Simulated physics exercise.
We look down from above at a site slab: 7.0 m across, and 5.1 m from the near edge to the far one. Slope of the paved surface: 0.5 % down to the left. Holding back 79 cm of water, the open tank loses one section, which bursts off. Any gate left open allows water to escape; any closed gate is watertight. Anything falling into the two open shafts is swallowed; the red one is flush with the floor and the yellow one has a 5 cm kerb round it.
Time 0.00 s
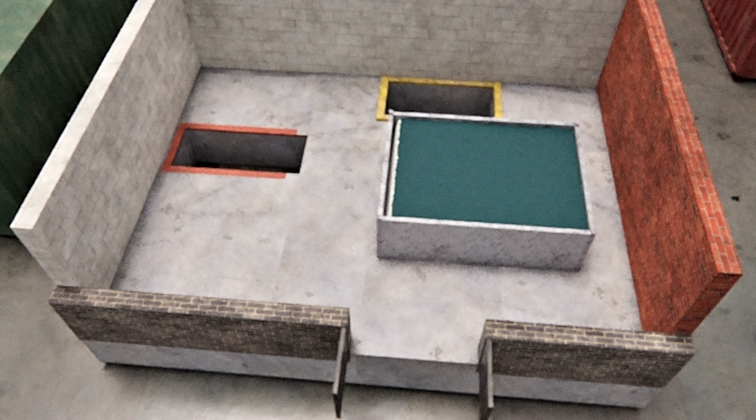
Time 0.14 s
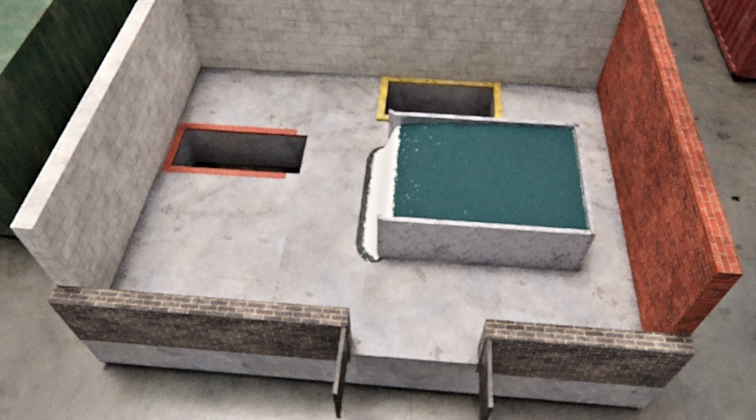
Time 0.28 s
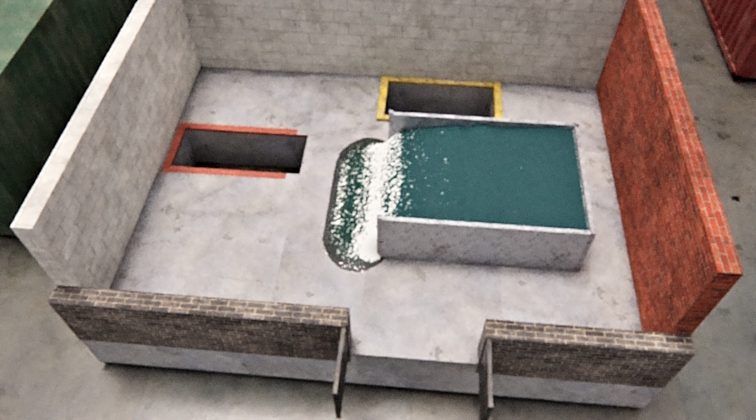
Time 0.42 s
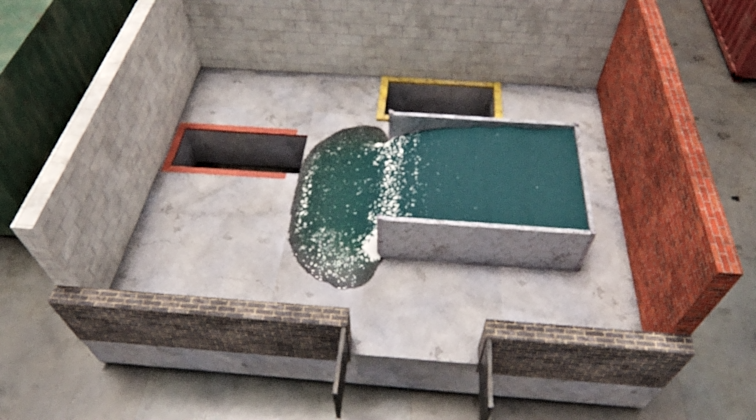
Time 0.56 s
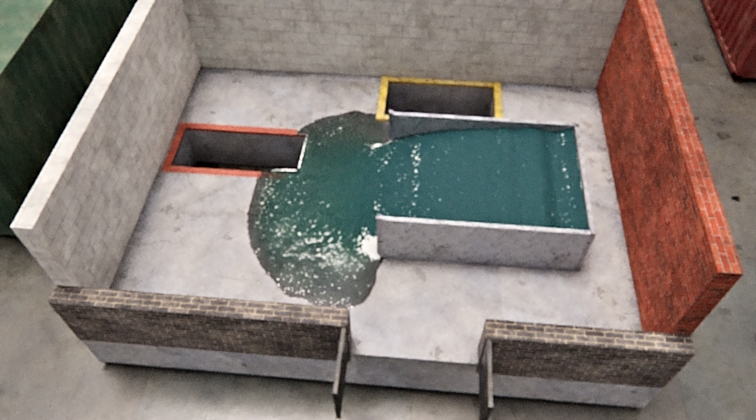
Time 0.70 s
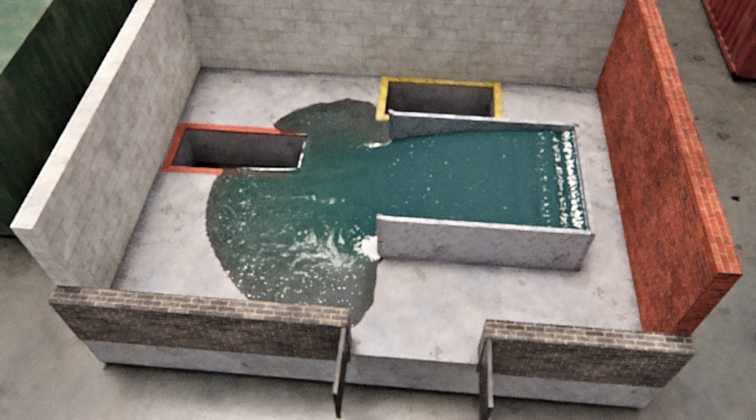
A walled tank of still green water opened on its left side, and the water poured out across the pale floor, foaming as it spread left past the red-edged pit and toward the near brick wall.
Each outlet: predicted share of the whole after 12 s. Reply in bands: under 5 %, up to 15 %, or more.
I would say gate: Less than 5 %; red pit: More than 15 %; yellow pit: Under 5 %.
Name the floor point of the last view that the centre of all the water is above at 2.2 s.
Centre: Roughly (338, 209) px.
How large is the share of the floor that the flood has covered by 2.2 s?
Near 55 per cent is wet.
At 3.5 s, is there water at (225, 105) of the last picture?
Awash.
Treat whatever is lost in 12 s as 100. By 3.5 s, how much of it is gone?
Fraction gone: About 40 %.
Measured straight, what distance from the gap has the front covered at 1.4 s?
Some 4.2 metres from the gap.
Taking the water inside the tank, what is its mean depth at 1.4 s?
45 cm.
After 1.4 s water covers 50 % of the floor and is deepest (38 cm) near (147, 199); gone so far, the gate 0 %, the red pit 7 %, the yellow pit 0 %.
After 2.2 s water covers 55 % of the floor and is deepest (52 cm) near (104, 304); gone so far, the gate 0 %, the red pit 16 %, the yellow pit 0 %.
After 3.5 s water covers 55 % of the floor and is deepest (30 cm) near (99, 316); gone so far, the gate 0 %, the red pit 29 %, the yellow pit 0 %.
After 7.0 s water covers 80 % of the floor and is deepest (14 cm) near (647, 359); gone so far, the gate 1 %, the red pit 57 %, the yellow pit 0 %.
After 12.0 s water covers 95 % of the floor and is deepest (7 cm) near (502, 91); gone so far, the gate 3 %, the red pit 71 %, the yellow pit 0 %.
